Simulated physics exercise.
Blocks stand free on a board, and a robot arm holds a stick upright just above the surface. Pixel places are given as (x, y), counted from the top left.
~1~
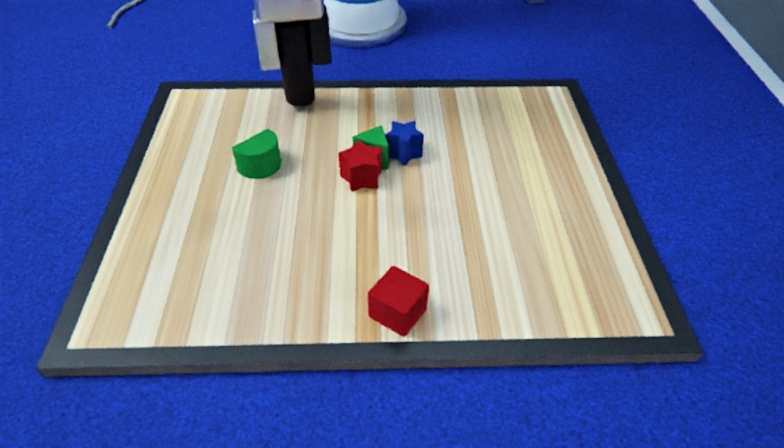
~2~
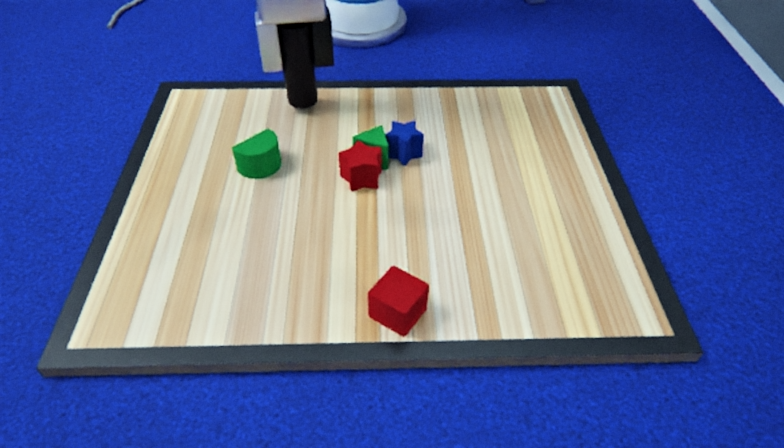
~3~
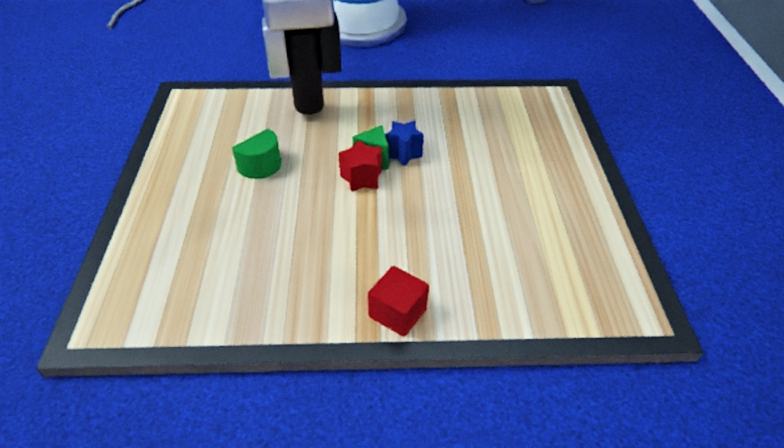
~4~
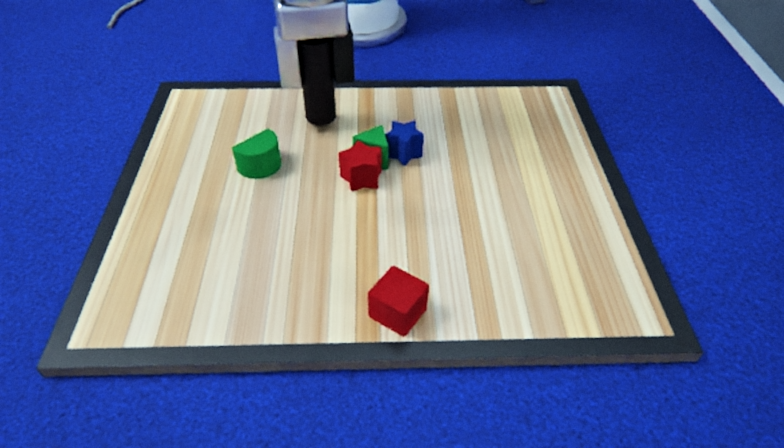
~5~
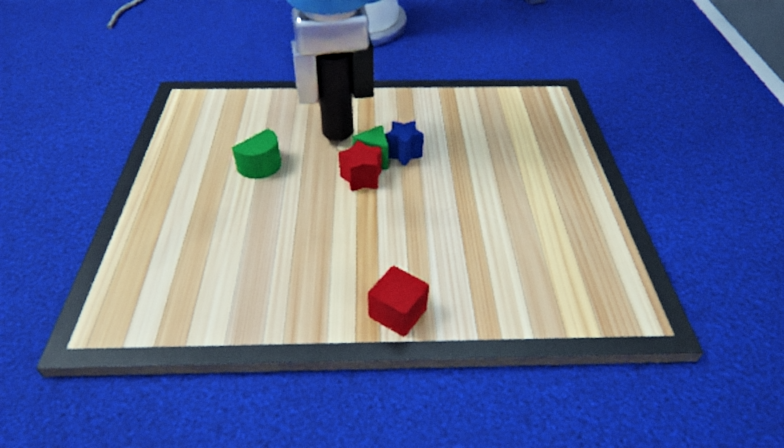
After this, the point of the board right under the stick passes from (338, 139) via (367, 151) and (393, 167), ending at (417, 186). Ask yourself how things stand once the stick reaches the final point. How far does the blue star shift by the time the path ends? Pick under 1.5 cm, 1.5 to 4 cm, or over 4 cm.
Overall it shifts between 1.5 and 4 cm.
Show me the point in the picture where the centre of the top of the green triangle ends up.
By then it is at (436, 180).
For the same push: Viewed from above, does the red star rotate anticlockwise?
Answer: No.
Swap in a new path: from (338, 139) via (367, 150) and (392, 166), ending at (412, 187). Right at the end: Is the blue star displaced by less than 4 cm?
Going by the path, yes.
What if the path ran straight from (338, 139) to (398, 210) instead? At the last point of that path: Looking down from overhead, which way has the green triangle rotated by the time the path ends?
It rotates counterclockwise.
On the path given first. One third of the way, stick (368, 145); red star (361, 156); green triangle (385, 143); blue star (411, 130), turned 25° anticlockwise.
Two thirds of the way, stick (393, 160); red star (362, 158), turned 20° clockwise; green triangle (410, 160), turned 10° clockwise; blue star (427, 133), turned 80° anticlockwise.
At the end, stick (417, 179); green D-shaped block unmoved; red star (362, 158), turned 20° clockwise; green triangle (436, 180); blue star (429, 134), turned 90° anticlockwise.
